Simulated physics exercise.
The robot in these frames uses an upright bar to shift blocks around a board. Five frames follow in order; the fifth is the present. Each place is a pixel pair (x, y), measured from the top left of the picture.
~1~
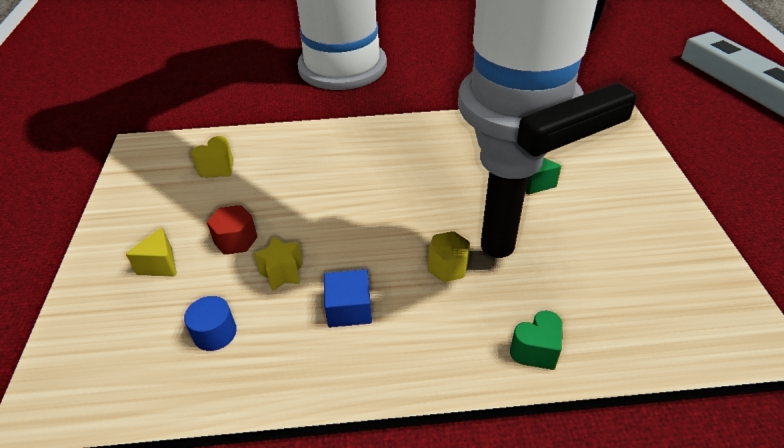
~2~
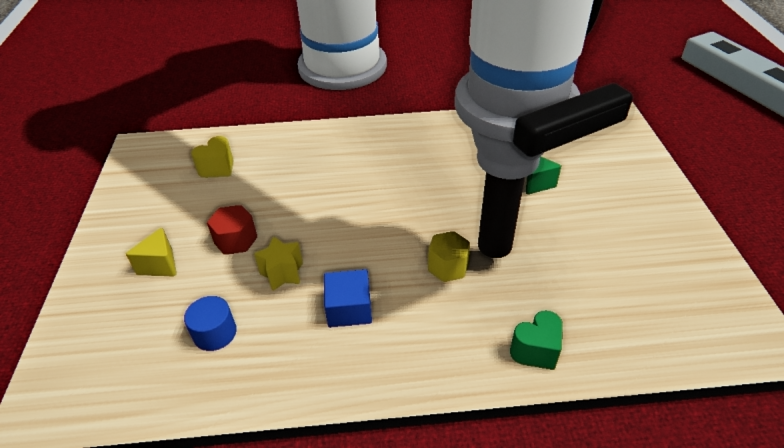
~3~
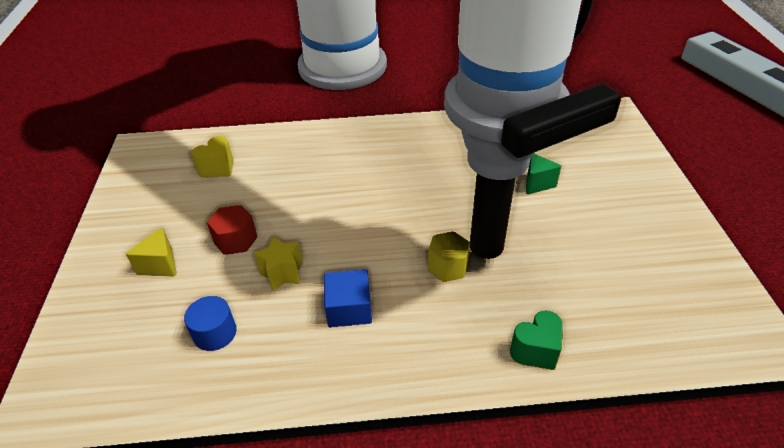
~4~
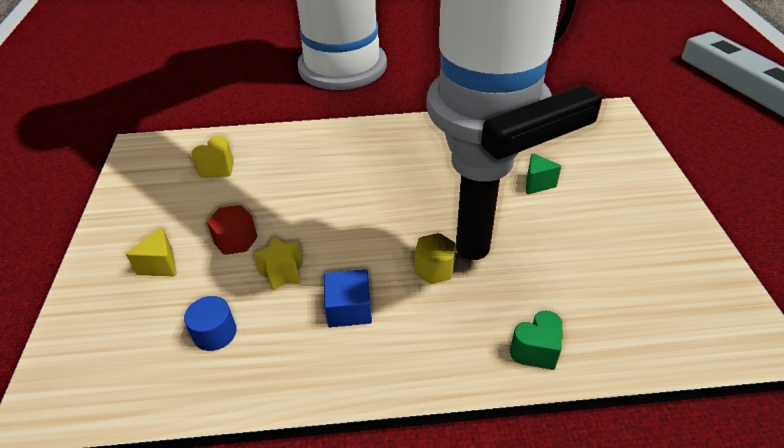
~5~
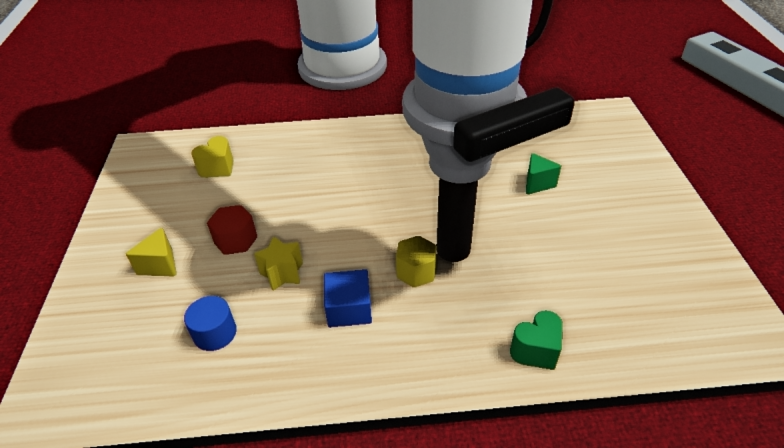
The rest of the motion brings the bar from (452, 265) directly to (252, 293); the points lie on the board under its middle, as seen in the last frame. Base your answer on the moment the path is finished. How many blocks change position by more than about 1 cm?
Displaced: Three or more.
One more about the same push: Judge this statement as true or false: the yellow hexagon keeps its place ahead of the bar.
This is true.
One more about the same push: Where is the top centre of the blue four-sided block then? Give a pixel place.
The centre of its top will be at (312, 304).
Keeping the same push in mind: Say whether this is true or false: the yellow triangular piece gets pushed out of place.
The claim does not hold.
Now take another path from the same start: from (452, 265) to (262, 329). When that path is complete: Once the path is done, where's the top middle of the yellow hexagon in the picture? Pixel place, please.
About (316, 257).
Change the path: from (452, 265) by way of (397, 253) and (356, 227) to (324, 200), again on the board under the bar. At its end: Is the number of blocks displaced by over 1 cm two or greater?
It seems not.
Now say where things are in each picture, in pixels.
In the first picture, tip of the bar (498, 246), middles of tops, yellow triangular piece (151, 245), blue disc (206, 312), yellow star (278, 252), blue four-sided block (346, 287), yellow hexagon (449, 245).
In the second picture, bar (495, 246), nothing pushed.
In the third picture, bar (487, 247), nothing pushed.
In the fourth picture, bar (473, 248), yellow hexagon (436, 247).
In the fifth picture, bar (453, 250), yellow triangular piece (151, 245), blue disc (206, 312), yellow star (278, 252), blue four-sided block (346, 287), yellow hexagon (416, 250).
What follows on the original path. One third of the way, bar (385, 259); blue four-sided block (328, 296), turned 40° anticlockwise; yellow hexagon (348, 261), turned 10° anticlockwise.
Two thirds of the way, bar (317, 268); yellow star (262, 253), turned 50° clockwise; blue four-sided block (312, 304), turned 95° anticlockwise; yellow hexagon (279, 275), turned 45° anticlockwise.
At the end, bar (247, 278); yellow triangular piece unmoved; blue disc (184, 328); yellow star (234, 250), turned 135° clockwise; blue four-sided block (312, 304), turned 95° anticlockwise; yellow hexagon (213, 296), turned 70° anticlockwise.
